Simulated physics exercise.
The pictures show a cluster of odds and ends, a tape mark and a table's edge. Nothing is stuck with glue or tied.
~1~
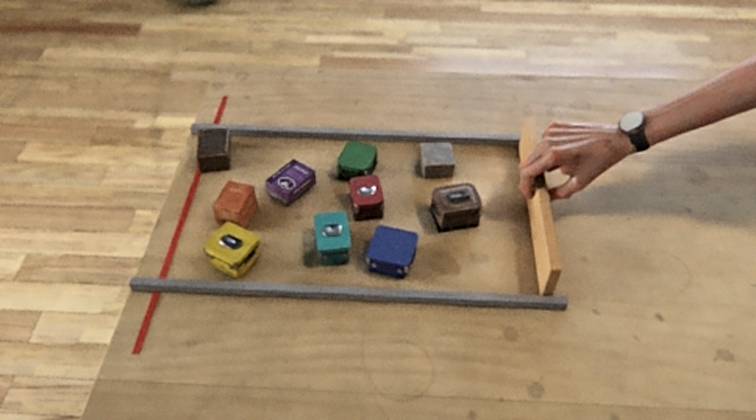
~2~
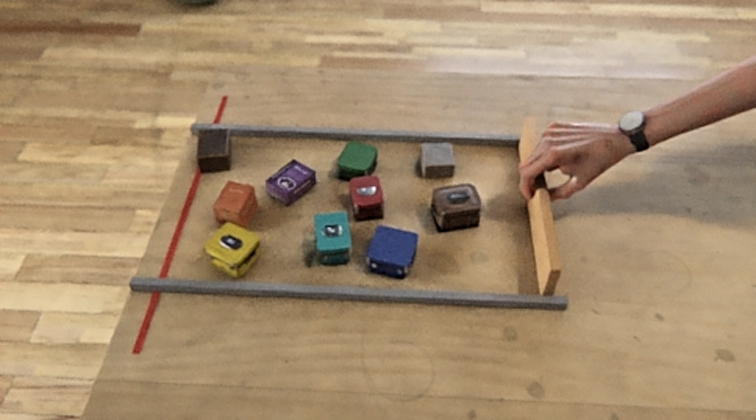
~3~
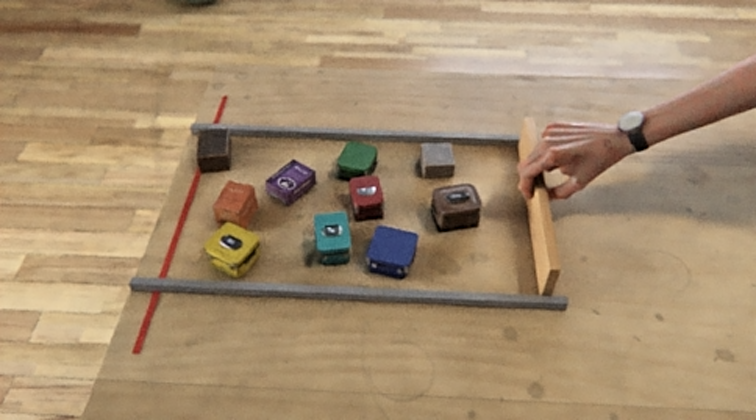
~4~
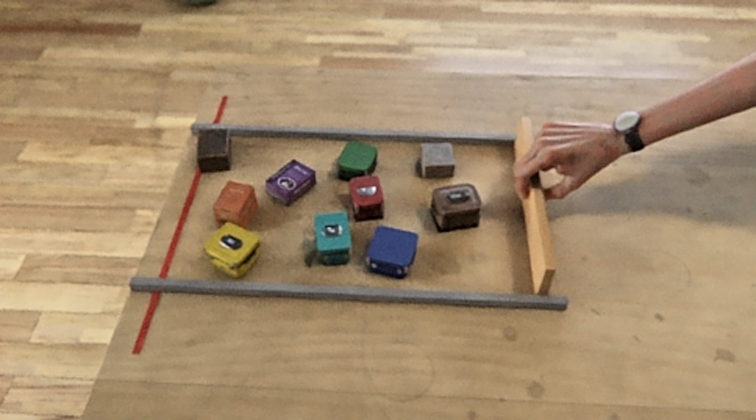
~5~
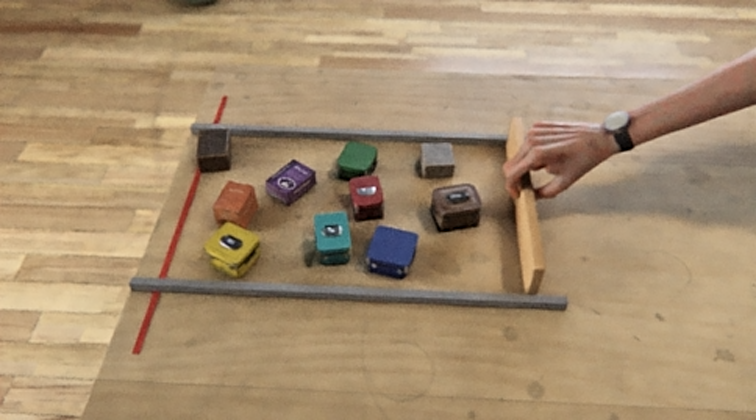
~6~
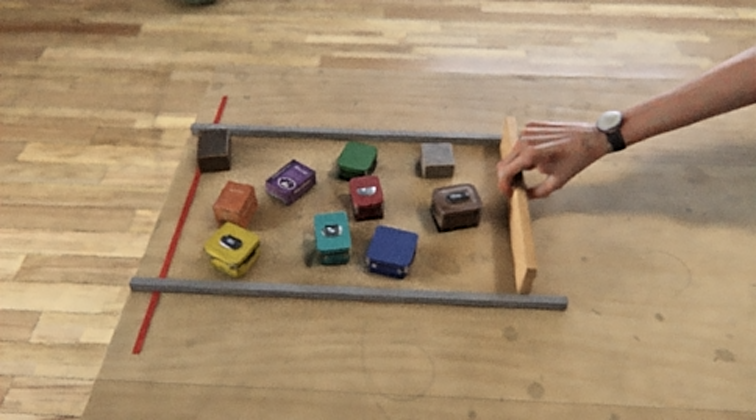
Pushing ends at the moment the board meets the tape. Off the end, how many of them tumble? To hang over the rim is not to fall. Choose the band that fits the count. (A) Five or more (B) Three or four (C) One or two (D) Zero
(A) Five or more.
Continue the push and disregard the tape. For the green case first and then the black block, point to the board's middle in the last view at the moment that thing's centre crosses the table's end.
Roughly at (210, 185) and roughly at (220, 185).
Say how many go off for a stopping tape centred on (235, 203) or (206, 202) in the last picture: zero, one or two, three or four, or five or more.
The first spot gives 3 or 4, the second gives at least five.
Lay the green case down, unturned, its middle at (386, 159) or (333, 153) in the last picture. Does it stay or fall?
Well, the green case is gone in the first case and is gone in the second.
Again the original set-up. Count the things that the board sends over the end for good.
7.
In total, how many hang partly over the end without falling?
So the number is 3.
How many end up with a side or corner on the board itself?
Contact count: 3.
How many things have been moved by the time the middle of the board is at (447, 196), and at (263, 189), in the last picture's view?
At that stage 2; at the next, 10.
A little later, none off yet; black block at rest near (214, 150); orange box at rest near (236, 206); yellow case at rest near (234, 251).
When it is over, the number that fall off is five or more; down, red case, green case, turquoise case, purple box, yellow case, orange box and black block.
